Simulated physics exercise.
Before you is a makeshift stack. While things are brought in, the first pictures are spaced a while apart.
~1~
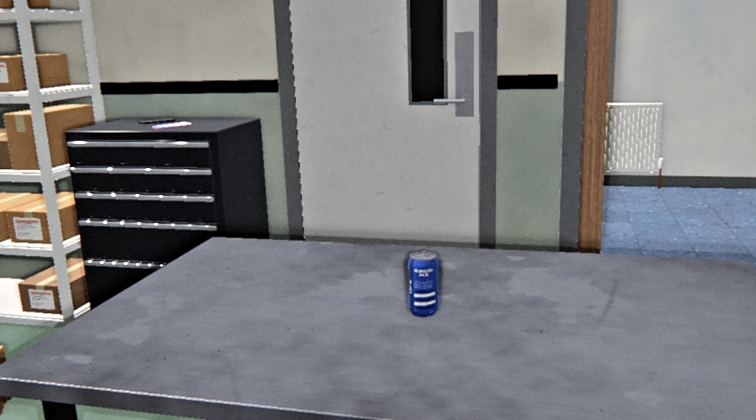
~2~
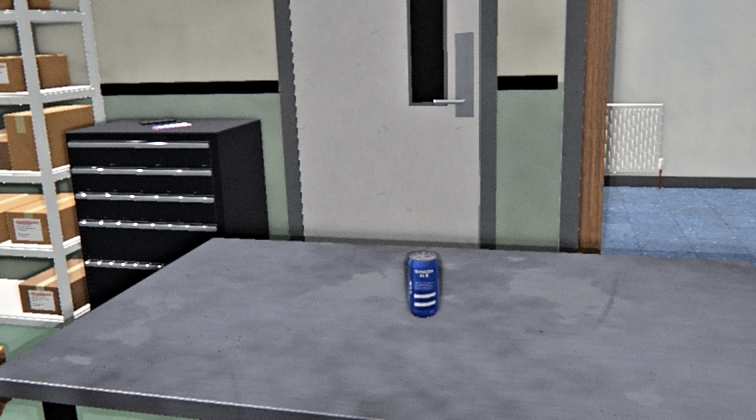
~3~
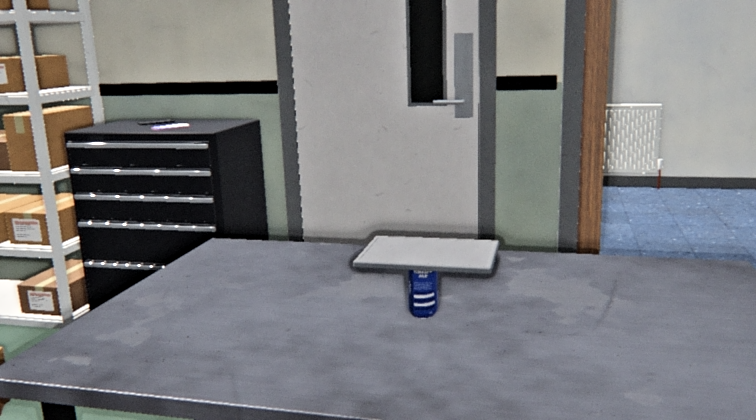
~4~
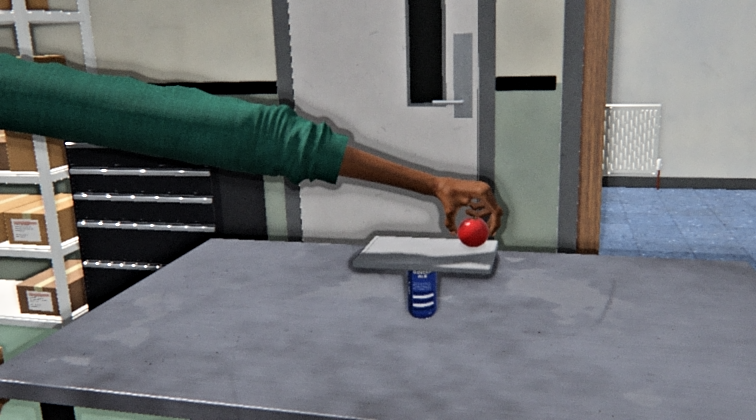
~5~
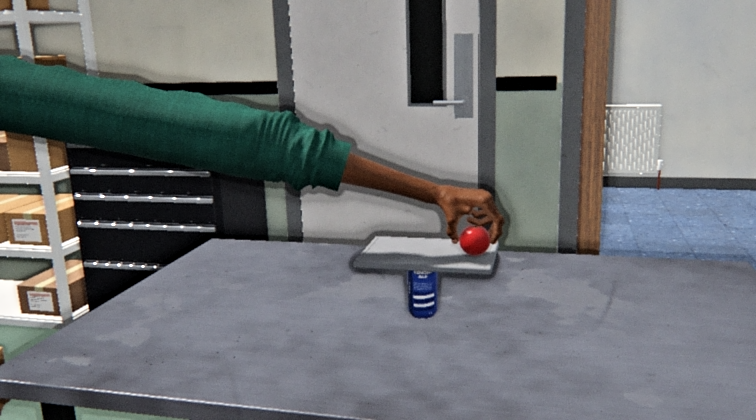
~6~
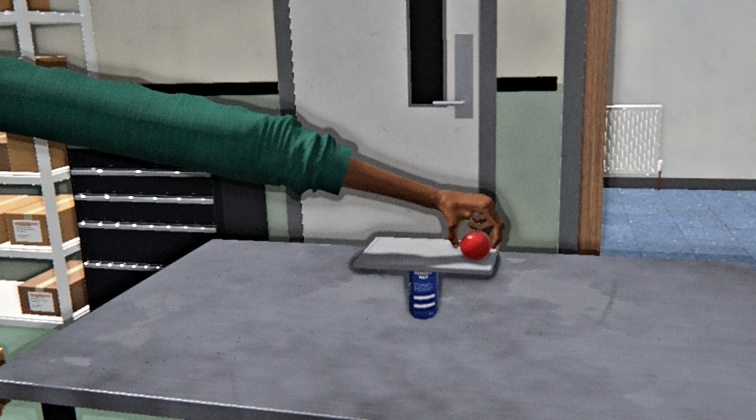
The clip opens on a blue can standing alone on a gray table, and then a flat grey lid appears on top of it. A green-sleeved arm reaches in from the left and lowers a round red tomato onto the lid's right side, the fingers still holding it.
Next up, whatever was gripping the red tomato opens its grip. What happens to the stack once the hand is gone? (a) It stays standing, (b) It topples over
(b) It topples over.
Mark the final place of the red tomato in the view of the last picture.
Around (491, 317).
Then, 0.30 s on from there, red tomato now fallen; grey lid turned 51° from how it was put.
Then, 0.40 s on from there, grey lid on its side.
Then, 0.70 s on from there, red tomato resting near (491, 316).
Then, 0.90 s on from there, grey lid now fallen.
In the end, fallen, grey lid and red tomato; blue can unmoved. At the end, from the last picture's camera, red tomato near (492, 317). The stack loses its balance.
